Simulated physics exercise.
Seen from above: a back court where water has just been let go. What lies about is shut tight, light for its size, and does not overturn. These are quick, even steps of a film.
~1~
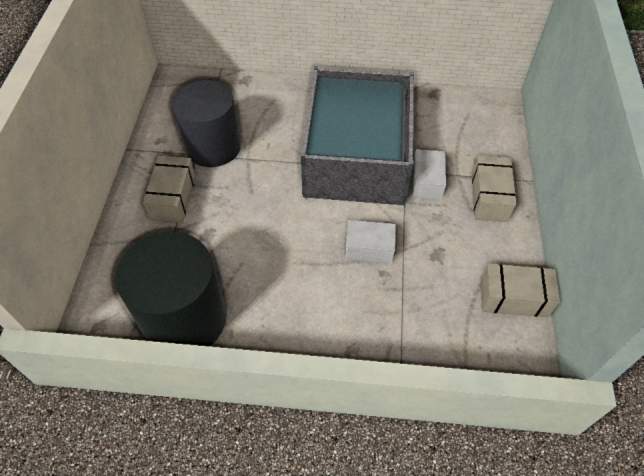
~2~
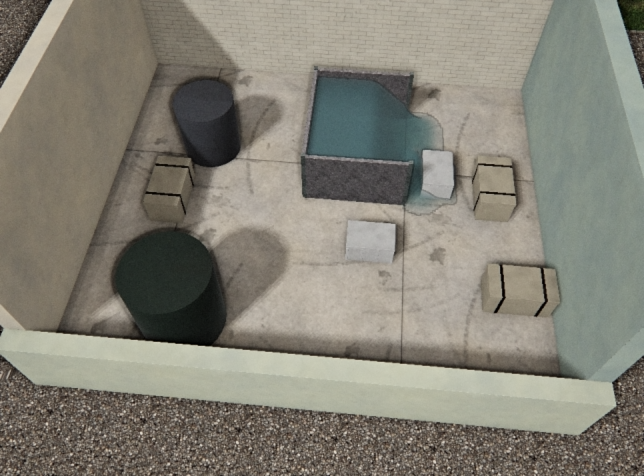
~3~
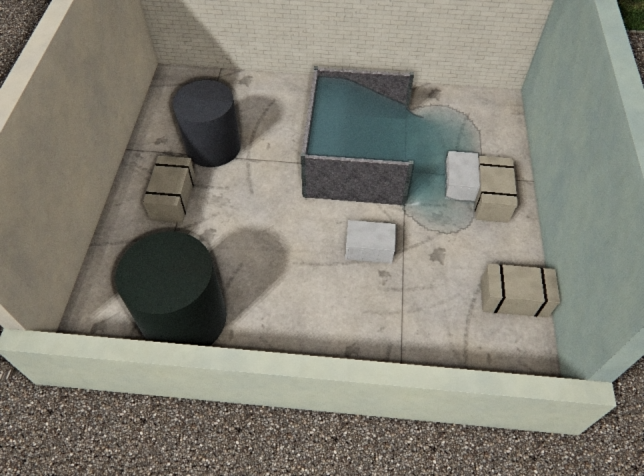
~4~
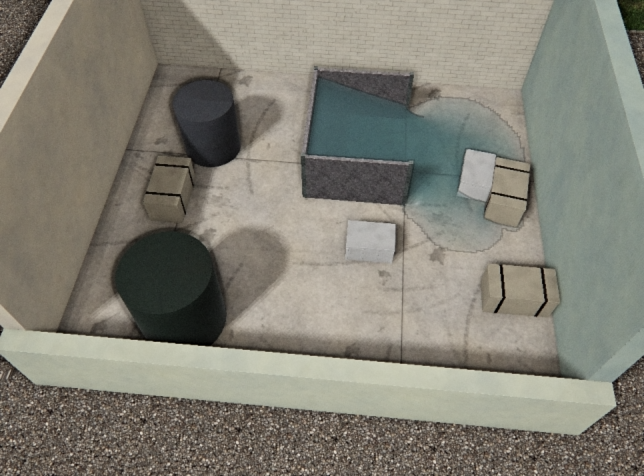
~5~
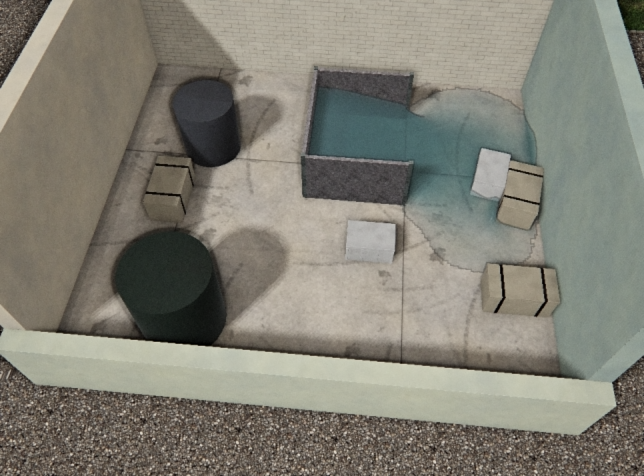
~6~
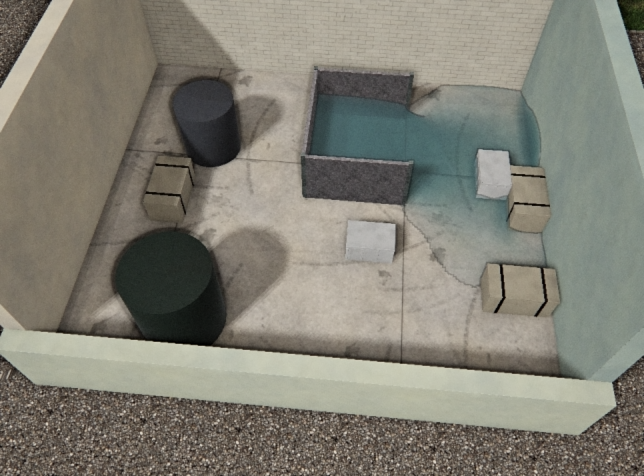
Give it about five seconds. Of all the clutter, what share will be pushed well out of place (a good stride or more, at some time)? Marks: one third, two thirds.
Share: One to two thirds.
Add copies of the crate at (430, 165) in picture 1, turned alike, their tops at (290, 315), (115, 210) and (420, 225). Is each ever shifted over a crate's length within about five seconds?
One after the other: Pushed that far, under that, no.
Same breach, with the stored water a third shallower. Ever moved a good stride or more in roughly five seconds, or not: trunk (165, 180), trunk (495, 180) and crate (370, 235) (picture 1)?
In turn: Under that, yes, less than that.
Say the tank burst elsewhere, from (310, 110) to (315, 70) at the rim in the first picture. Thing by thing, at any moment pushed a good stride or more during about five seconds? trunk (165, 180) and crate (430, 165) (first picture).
One after the other: Shifted that much, short of that.
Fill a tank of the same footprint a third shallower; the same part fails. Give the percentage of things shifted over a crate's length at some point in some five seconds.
Some 60 per cent.
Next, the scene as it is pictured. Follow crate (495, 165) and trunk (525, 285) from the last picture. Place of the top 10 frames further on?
Near (483, 201) and (464, 340).
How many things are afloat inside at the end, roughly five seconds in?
I count 1.
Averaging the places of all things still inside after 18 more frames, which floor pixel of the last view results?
Around (351, 277).
A moment on, 1 of 5 are well off their spots; 2 afloat.
Next, 3 of 5 are well off their spots; 2 afloat.
Later, 3 of 5 are well off their spots; 1 afloat.
In the end, 3 of 5 are well off their spots, and 3 have been at some point; 1 afloat.
